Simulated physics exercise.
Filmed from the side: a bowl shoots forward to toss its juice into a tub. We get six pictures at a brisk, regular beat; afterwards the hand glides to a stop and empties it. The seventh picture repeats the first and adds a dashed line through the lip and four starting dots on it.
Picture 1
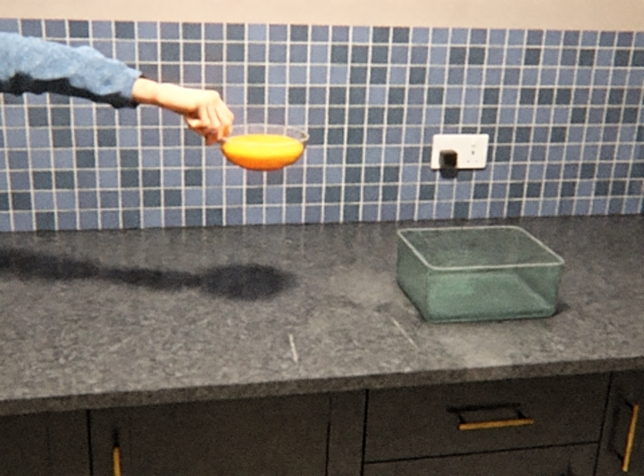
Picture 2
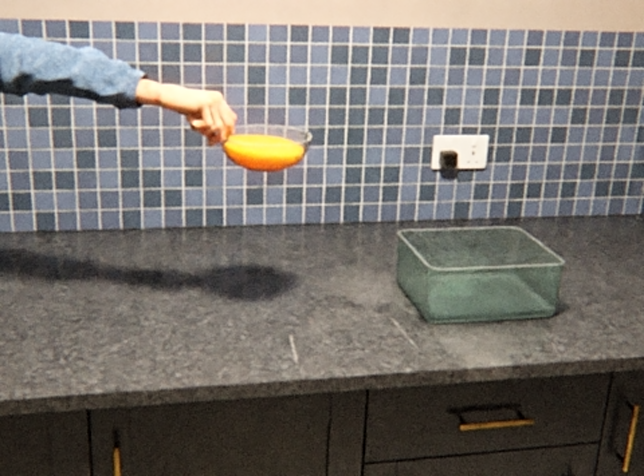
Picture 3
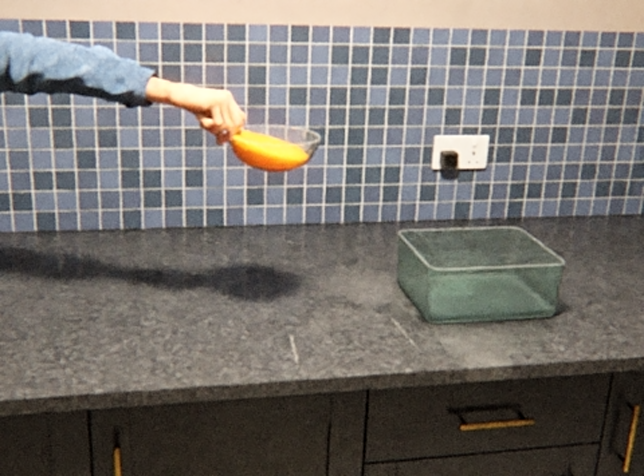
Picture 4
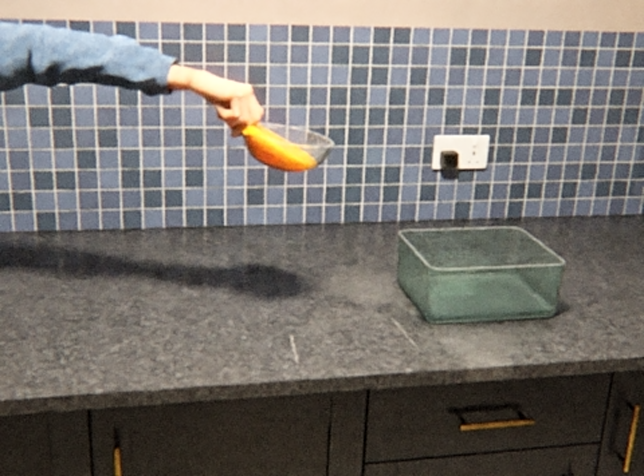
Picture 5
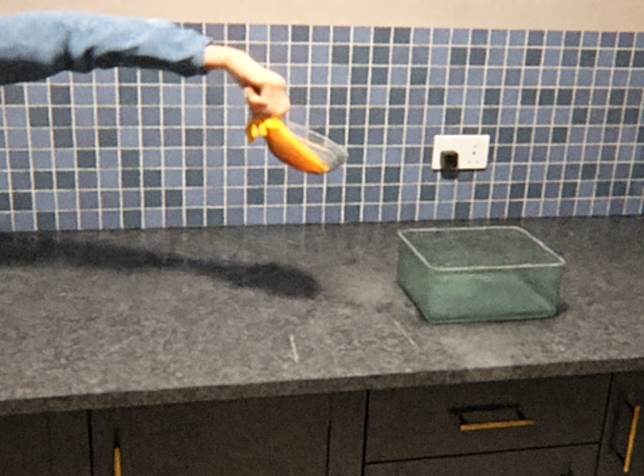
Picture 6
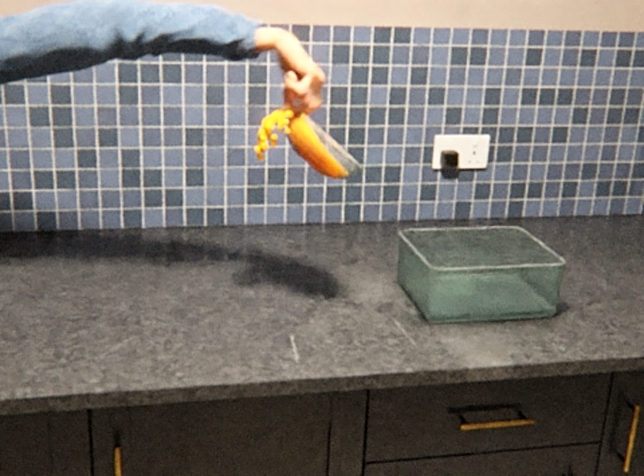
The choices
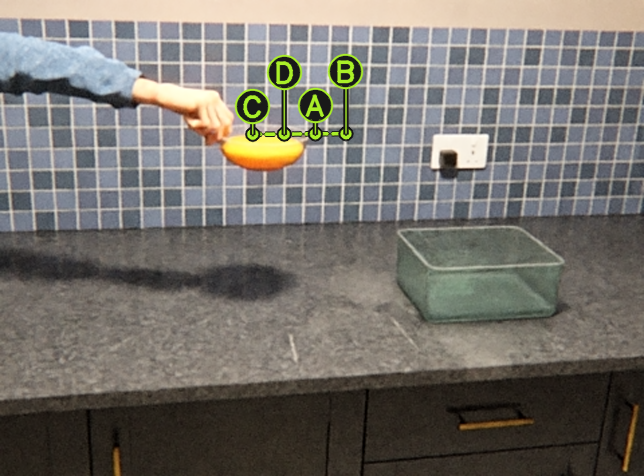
A hand moves a bowl of orange juice rightward, tilting it as juice spills over its left rim.
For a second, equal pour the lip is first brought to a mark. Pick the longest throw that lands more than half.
Use spot D.
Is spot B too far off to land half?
No, that is safe.
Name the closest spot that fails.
That would be C.
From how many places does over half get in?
Three of them.
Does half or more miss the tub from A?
No.
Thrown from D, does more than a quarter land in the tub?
Yes, it does.
On the marked copy, A at (315, 133); B at (345, 133); C at (252, 134); D at (284, 134).
If A is chosen, about 66 % lands in the tub, 14 % falls short and 21 % goes beside or beyond.
If B is chosen, about 70 % lands in the tub, 20 % falls short and 10 % goes beside or beyond.
If C is chosen, about 20 % lands in the tub, 76 % falls short and 4 % goes beside or beyond.
If D is chosen, about 61 % lands in the tub, 22 % falls short and 17 % goes beside or beyond.
